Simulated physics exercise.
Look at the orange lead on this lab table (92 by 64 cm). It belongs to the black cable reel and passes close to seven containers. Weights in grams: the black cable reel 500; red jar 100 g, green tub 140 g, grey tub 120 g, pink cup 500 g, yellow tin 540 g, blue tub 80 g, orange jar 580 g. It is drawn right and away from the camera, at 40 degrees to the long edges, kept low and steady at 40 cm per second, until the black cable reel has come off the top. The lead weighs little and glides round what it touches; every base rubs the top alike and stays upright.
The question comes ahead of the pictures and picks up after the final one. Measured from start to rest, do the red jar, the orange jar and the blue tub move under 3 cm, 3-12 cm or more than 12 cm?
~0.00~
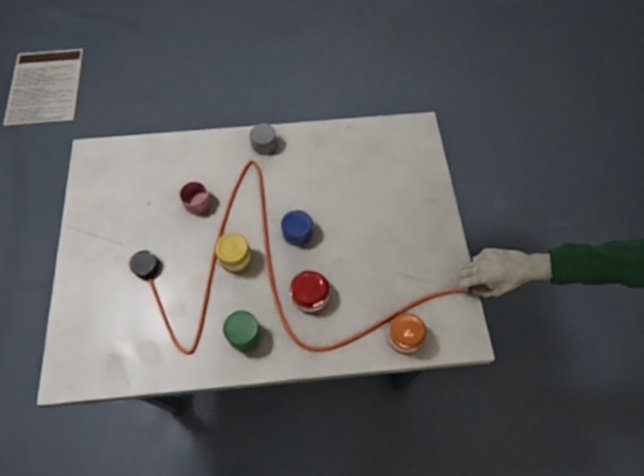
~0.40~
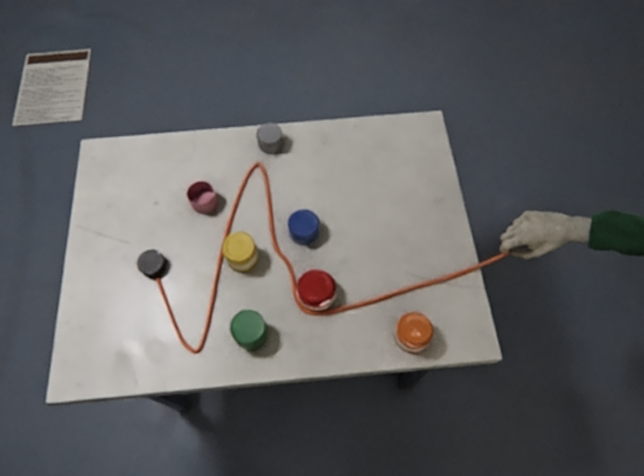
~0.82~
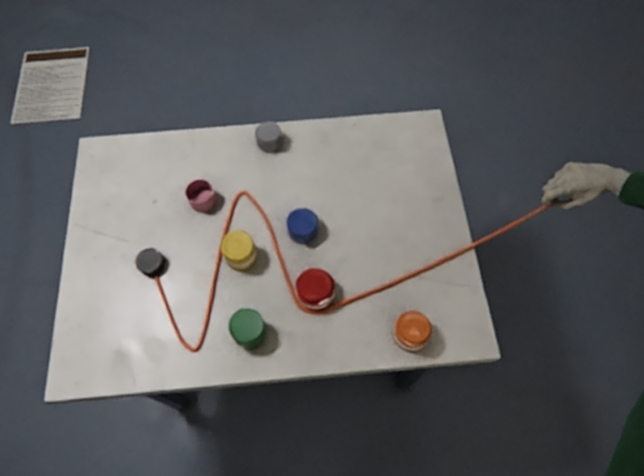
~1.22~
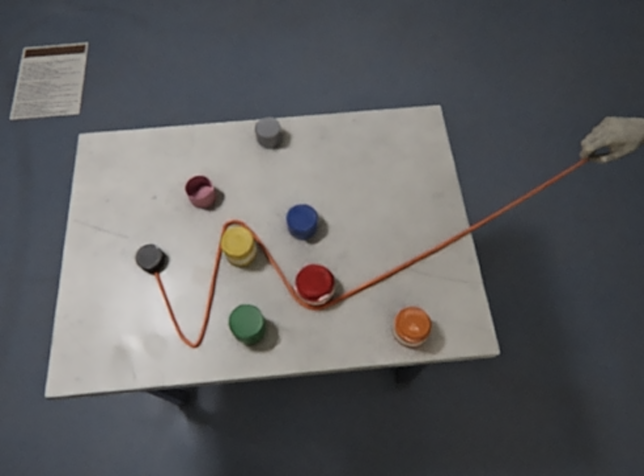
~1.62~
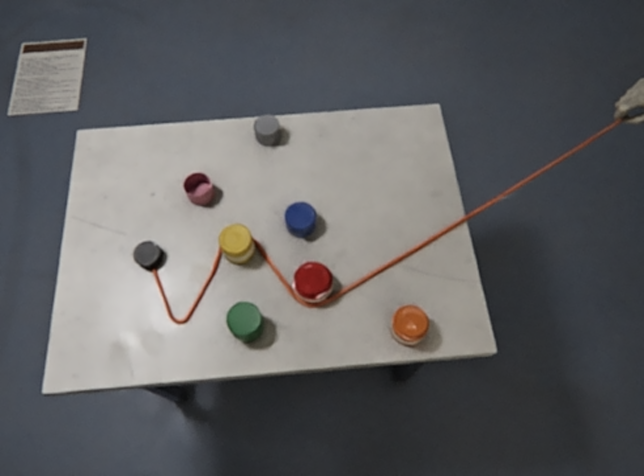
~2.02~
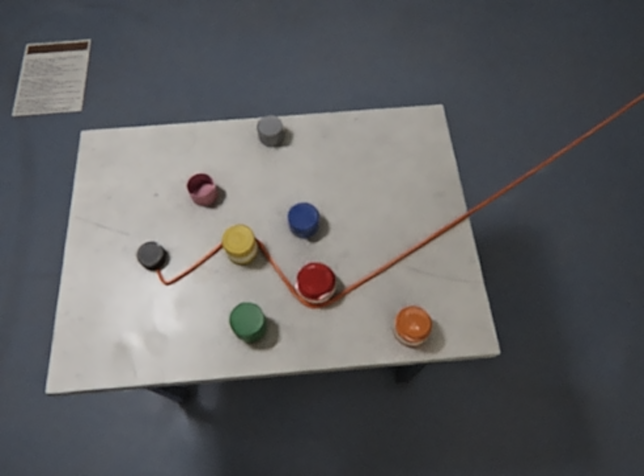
Red jar: Large; orange jar: Negligible; blue tub: Large.
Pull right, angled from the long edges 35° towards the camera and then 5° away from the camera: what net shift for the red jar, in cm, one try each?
First try roughly 20 cm, second try roughly 30 cm.
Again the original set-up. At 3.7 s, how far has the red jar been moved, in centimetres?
Some 36 cm.
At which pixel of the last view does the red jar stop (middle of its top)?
It comes to rest with its top near pixel (326, 139).
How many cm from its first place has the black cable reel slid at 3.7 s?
Near enough 40 cm.
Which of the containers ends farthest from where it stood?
The red jar.
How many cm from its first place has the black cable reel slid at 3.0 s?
By that time it sits around 10 centimetres from where it began.
After 3.0 s the black cable reel has slid 9 cm; shifted so far, red jar 35 cm, blue tub 21 cm.
After 3.7 s the black cable reel has slid 39 cm; shifted so far, red jar 35 cm, blue tub 22 cm.
After 4.5 s the black cable reel has slid 69 cm; shifted so far, red jar 35 cm, blue tub 22 cm.
After 5.1 s the black cable reel is off the top; shifted so far, red jar 35 cm at (326, 139), blue tub 22 cm at (293, 136), orange jar 0 cm at (415, 322).
